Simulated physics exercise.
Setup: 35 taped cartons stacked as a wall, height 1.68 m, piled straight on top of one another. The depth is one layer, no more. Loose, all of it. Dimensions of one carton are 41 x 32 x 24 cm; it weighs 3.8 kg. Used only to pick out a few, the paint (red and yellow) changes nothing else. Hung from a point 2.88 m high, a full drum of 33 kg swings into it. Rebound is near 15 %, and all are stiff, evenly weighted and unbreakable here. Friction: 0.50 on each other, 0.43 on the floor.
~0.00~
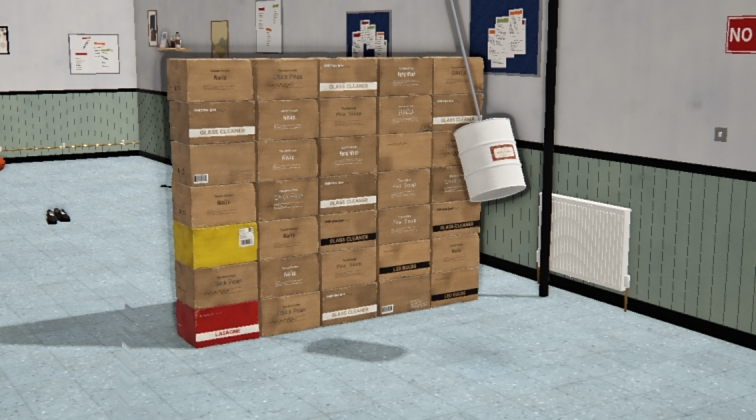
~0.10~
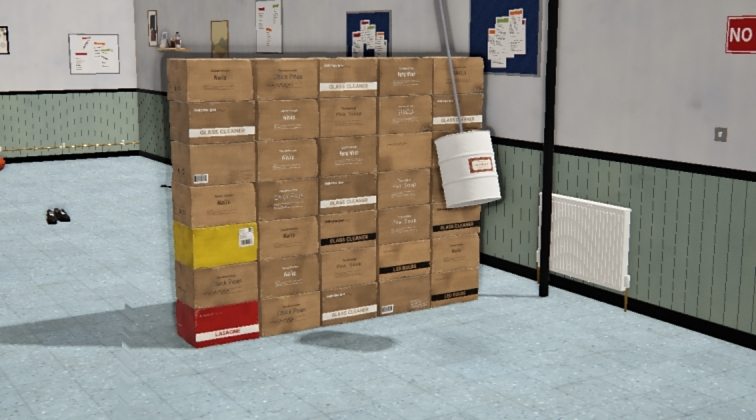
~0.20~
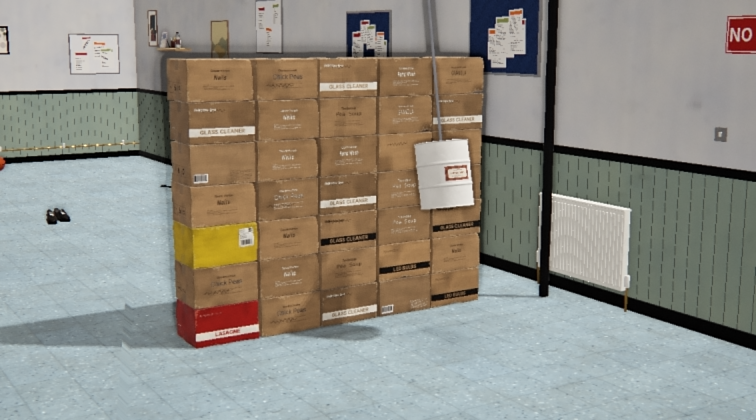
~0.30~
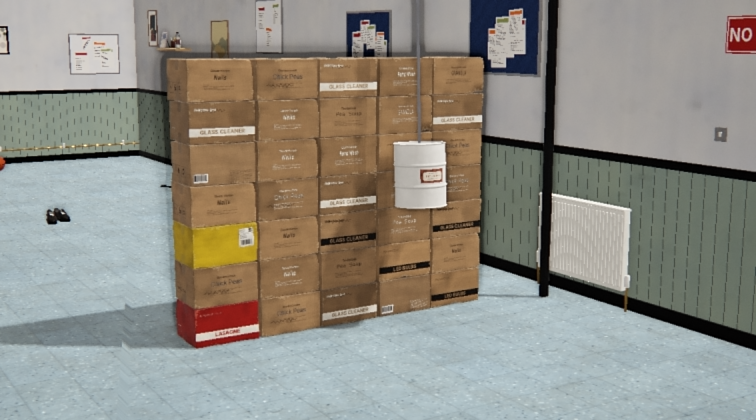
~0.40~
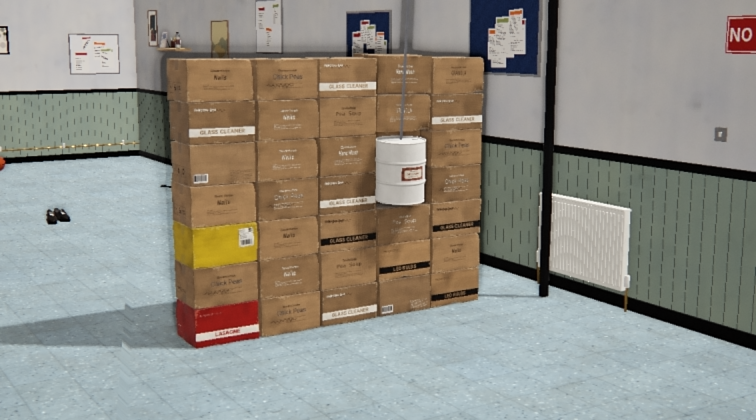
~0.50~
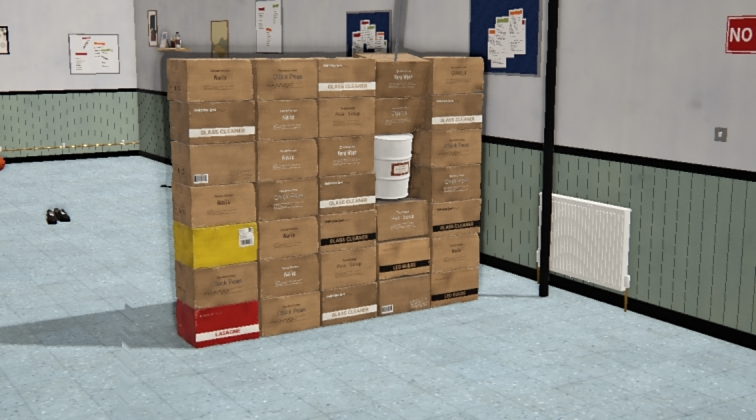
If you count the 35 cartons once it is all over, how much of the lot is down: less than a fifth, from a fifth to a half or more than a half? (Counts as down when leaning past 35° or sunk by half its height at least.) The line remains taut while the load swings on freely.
Counted that way, it is fewer than one in five of them.
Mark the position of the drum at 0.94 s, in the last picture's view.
Roughly at (357, 143).
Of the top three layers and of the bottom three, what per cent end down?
20% and 0%.
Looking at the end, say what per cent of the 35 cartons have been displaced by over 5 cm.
The answer is 15 percent.
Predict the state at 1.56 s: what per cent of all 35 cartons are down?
At that instant, 5 percent.
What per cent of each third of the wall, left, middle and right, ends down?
Left 0, middle 0, right 30 per cent.
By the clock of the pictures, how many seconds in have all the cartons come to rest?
2.5 s or so.
Around 0.62 s, line 15° past plumb; none of the 35 cartons down, 5 disturbed.
Around 0.94 s, line 21° past plumb; 2 of the 35 cartons down.
Around 1.56 s, line 5° past plumb; 2 of the 35 cartons down.
Around 2.16 s, line 20° before plumb; 4 of the 35 cartons down.
Finally (2.8 s), line 12° before plumb; 4 of the 35 cartons down; yellow carton unmoved; red carton unmoved. That is 11 per cent. Seen by the last camera, middles, yellow carton near (215, 241), red carton near (217, 318).
